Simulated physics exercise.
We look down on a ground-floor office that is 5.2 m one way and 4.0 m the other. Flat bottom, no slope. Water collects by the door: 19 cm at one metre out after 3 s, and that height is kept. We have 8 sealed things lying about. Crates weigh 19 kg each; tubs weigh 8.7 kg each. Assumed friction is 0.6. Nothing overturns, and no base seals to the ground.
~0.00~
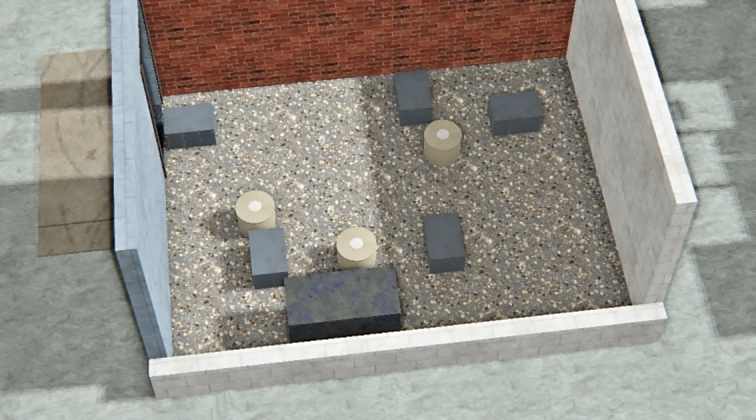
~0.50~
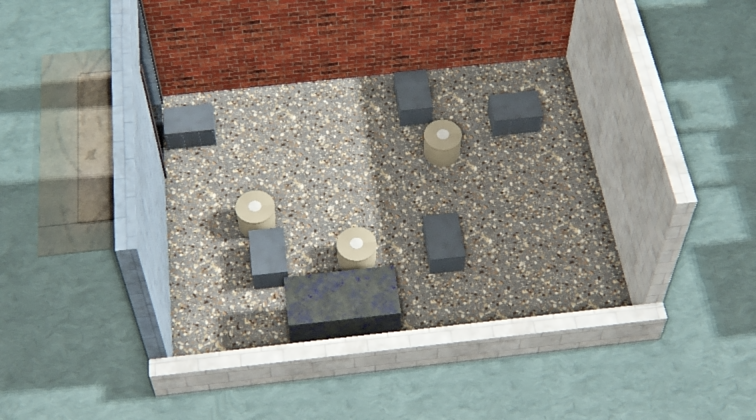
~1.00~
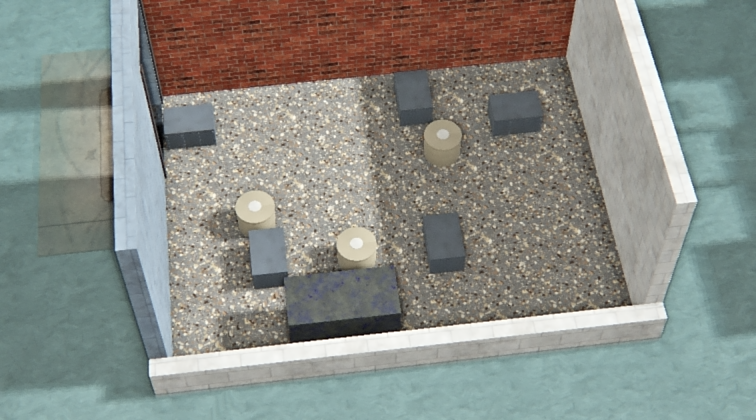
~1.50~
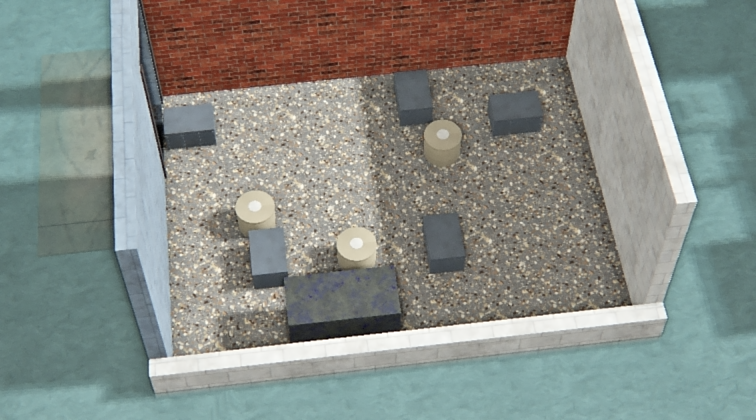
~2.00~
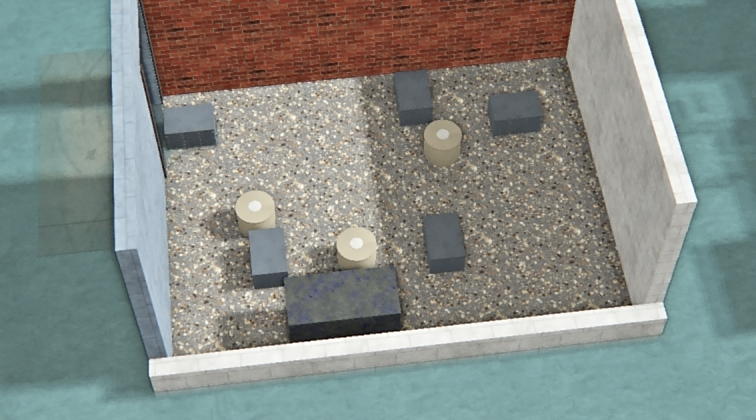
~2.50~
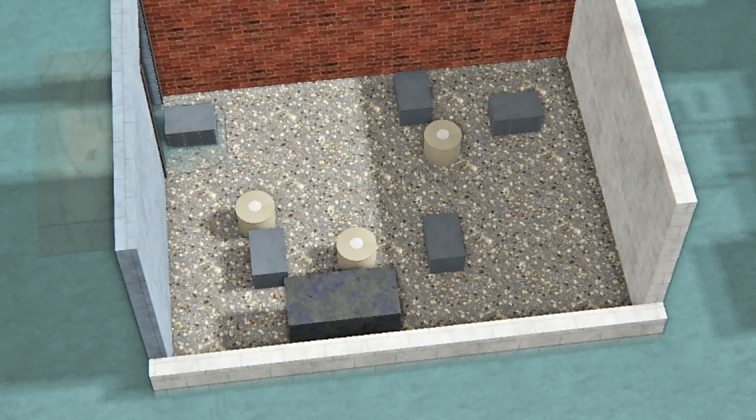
Greenish water spreads over the pale paving outside a walled, roofless room seen from above, then gradually clouds over the brown slab at left. Inside, a small patch of water finally appears around the gray block near the left wall, while the blocks and round drums stay still.
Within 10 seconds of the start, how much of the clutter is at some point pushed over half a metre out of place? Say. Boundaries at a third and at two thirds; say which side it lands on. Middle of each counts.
It will work out to fewer than one in three.
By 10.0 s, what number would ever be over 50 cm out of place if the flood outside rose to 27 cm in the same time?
Then 4 of them.
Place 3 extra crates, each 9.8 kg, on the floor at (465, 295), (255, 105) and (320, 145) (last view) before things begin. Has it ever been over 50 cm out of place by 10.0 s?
Result, in listed order: Not exceeded / exceeded / exceeded.
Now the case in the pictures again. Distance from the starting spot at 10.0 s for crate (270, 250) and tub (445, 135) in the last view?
The first is 0 cm from its start, the second 0 cm.
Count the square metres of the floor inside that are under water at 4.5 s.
That flooded area is roughly 6.5 m2.
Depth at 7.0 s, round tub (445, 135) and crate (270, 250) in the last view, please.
Some 2 cm at the first, some 1 cm at the second.
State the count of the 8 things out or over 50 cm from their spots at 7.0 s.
It comes to 1.
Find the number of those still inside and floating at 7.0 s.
Total: 0.
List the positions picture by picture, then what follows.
A crate at (189, 119), on the bottom; a crate at (268, 251) rests on the ground; water covers 0.0 m2; 0 of 8 have shifted, in the first picture.
A crate at (189, 119), on the bottom; a crate at (268, 251) rests on the ground; 0.0 m2 under water; 0 of 8 have shifted, in the second picture.
A crate at (189, 119) rests on the ground; a crate at (268, 251), on the bottom; water covers 0.0 m2; 0 of 8 have shifted, in the third picture.
A crate at (189, 119), on the bottom; a crate at (268, 251) rests on the ground; water covers 0.0 m2; 0 of 8 have shifted, in the fourth picture.
A crate at (189, 119), on the bottom; a crate at (268, 251) rests on the ground; 0.1 m2 under water; 0 of 8 have shifted, in the fifth picture.
A crate at (189, 119) rests on the ground; a crate at (268, 251) rests on the ground; water covers 0.5 m2; 0 of 8 have shifted, in the sixth picture.
After 3.5 s 0 of 8 are over 50 cm from their spots; 0 afloat.
After 4.5 s 1 of 8 are over 50 cm from their spots; 0 afloat.
After 7.0 s 1 of 8 are over 50 cm from their spots; 0 afloat.
After 10.0 s 1 of 8 are over 50 cm from their spots, and 1 have been at some point; 1 afloat.
